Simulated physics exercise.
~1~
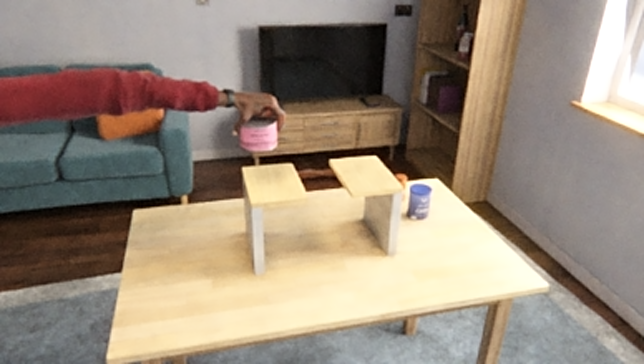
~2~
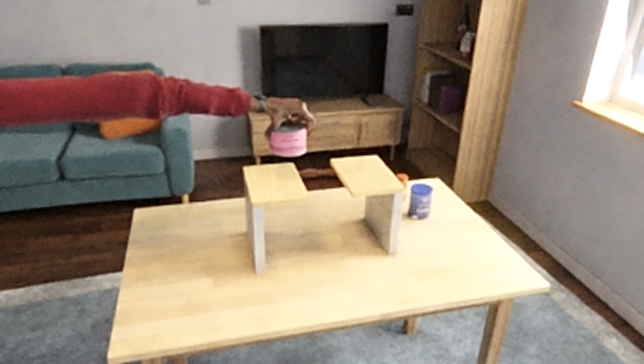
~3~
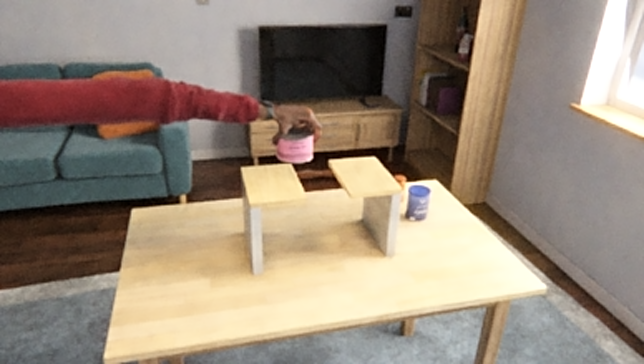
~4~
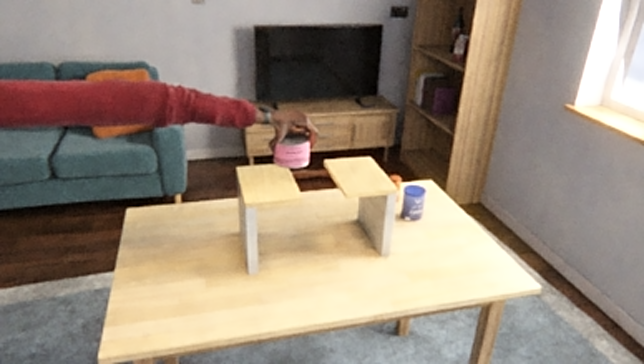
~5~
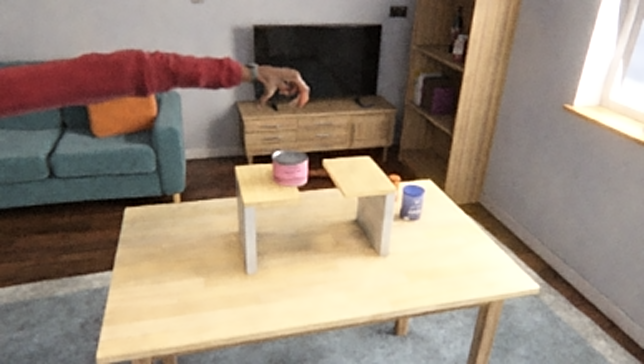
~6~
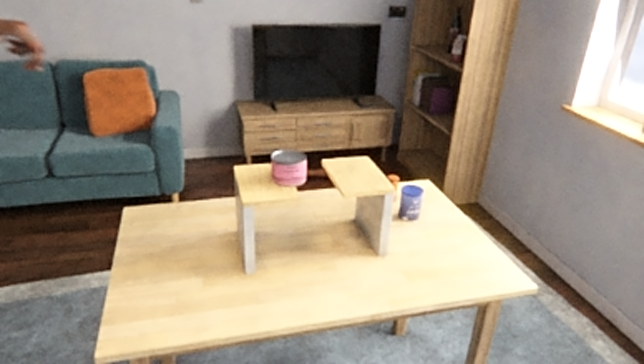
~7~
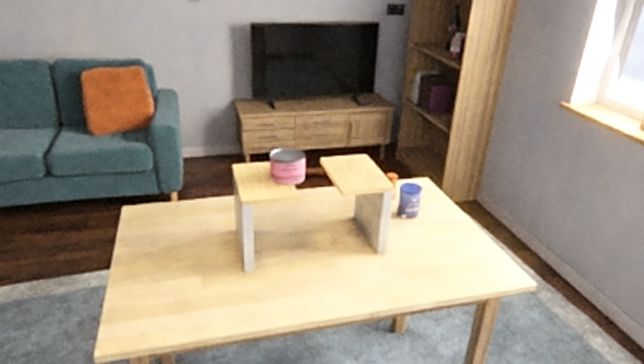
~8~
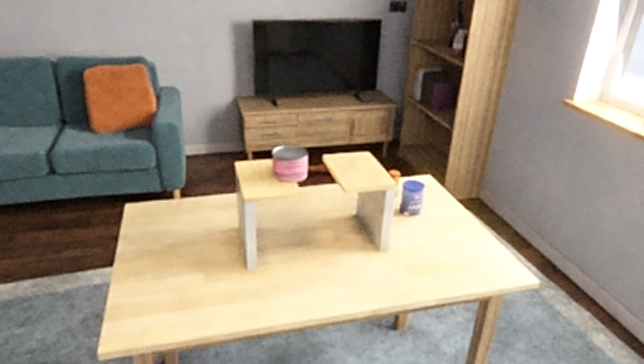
A pink tub, held by a hand in a red sleeve, moved right and was lowered onto the edge of the left ledge beside a gap; the hand let go and withdrew, and the tub stayed resting on top, above the wooden table.
